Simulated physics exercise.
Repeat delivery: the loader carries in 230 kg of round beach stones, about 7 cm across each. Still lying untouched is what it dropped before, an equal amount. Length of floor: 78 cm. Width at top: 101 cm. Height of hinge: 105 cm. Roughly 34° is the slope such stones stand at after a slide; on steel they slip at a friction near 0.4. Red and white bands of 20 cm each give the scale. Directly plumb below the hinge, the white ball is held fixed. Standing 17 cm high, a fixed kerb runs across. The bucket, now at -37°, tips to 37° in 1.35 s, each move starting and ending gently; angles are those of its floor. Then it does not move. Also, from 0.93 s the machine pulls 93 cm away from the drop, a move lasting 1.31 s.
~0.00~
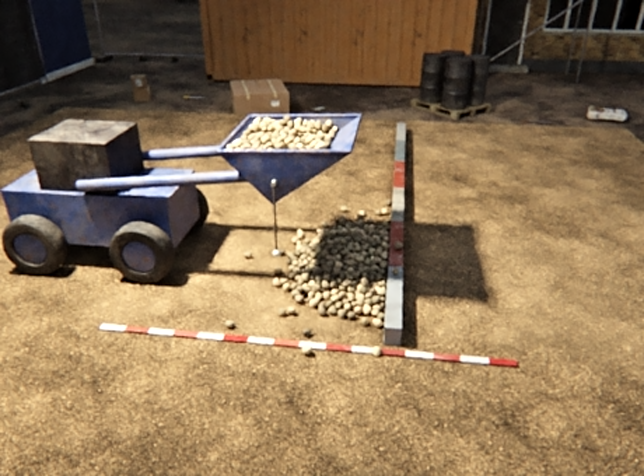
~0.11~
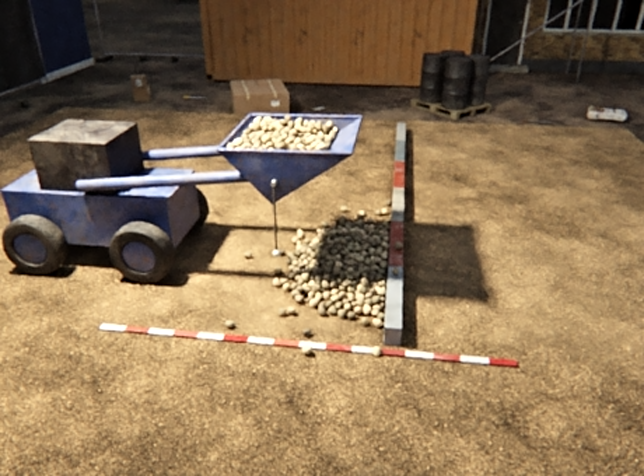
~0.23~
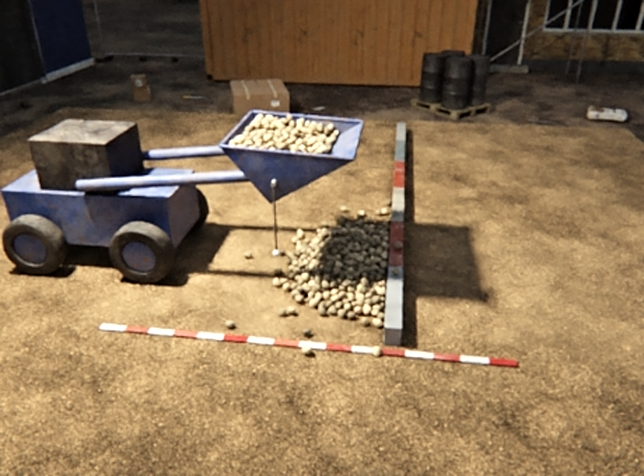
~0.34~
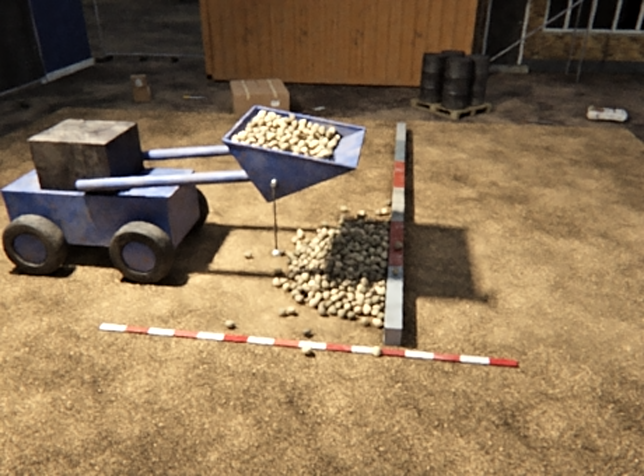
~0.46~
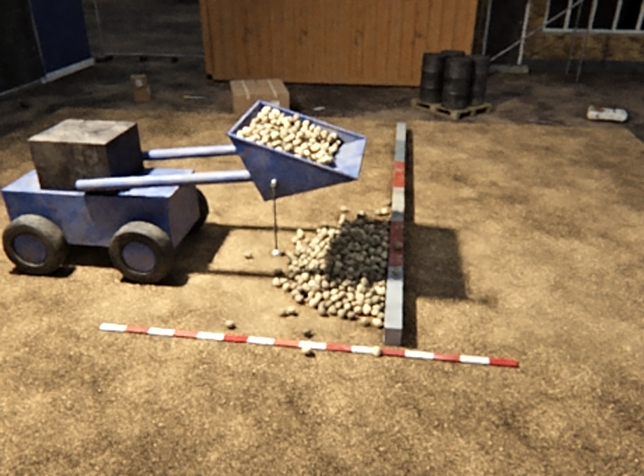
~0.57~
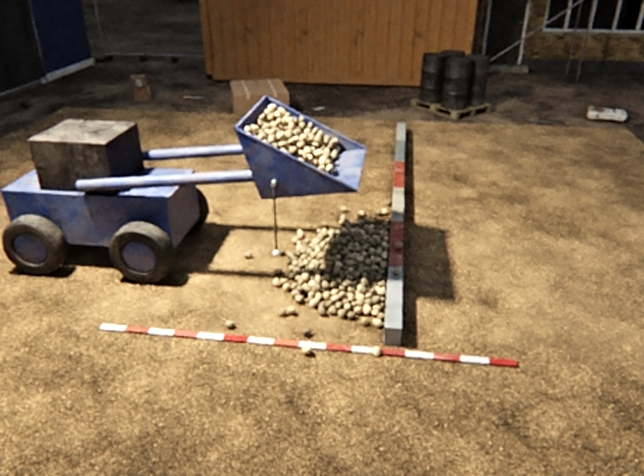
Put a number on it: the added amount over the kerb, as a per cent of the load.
2 percent, roughly.
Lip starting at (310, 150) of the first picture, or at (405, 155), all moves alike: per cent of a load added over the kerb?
Near 0 per cent from the first place, 30 from the second.
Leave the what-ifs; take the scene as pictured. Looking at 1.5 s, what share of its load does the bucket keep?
Estimate: 20 % remaining inside, roughly.
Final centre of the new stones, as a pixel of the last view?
Around (337, 256) in the last picture.
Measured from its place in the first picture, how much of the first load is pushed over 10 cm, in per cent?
About 10 per cent.
After 1.0 s the floor is at 25°; in per cent of one load, 100 in the bucket, 100 on this side of the kerb; the foremost stones are at (387, 275).
After 1.5 s the floor is at 37°; in per cent of one load, 19 in the bucket, 181 on this side of the kerb; the foremost stones are at (392, 258).
After 2.7 s the floor is at 37°; in per cent of one load, 0 in the bucket, 198 on this side of the kerb, 2 over the kerb; the foremost stones are at (433, 290).
After 5.1 s the floor is at 37°; in per cent of one load, 0 in the bucket, 198 on this side of the kerb, 2 over the kerb; the foremost stones are at (433, 290). Net gain over the kerb, 2.
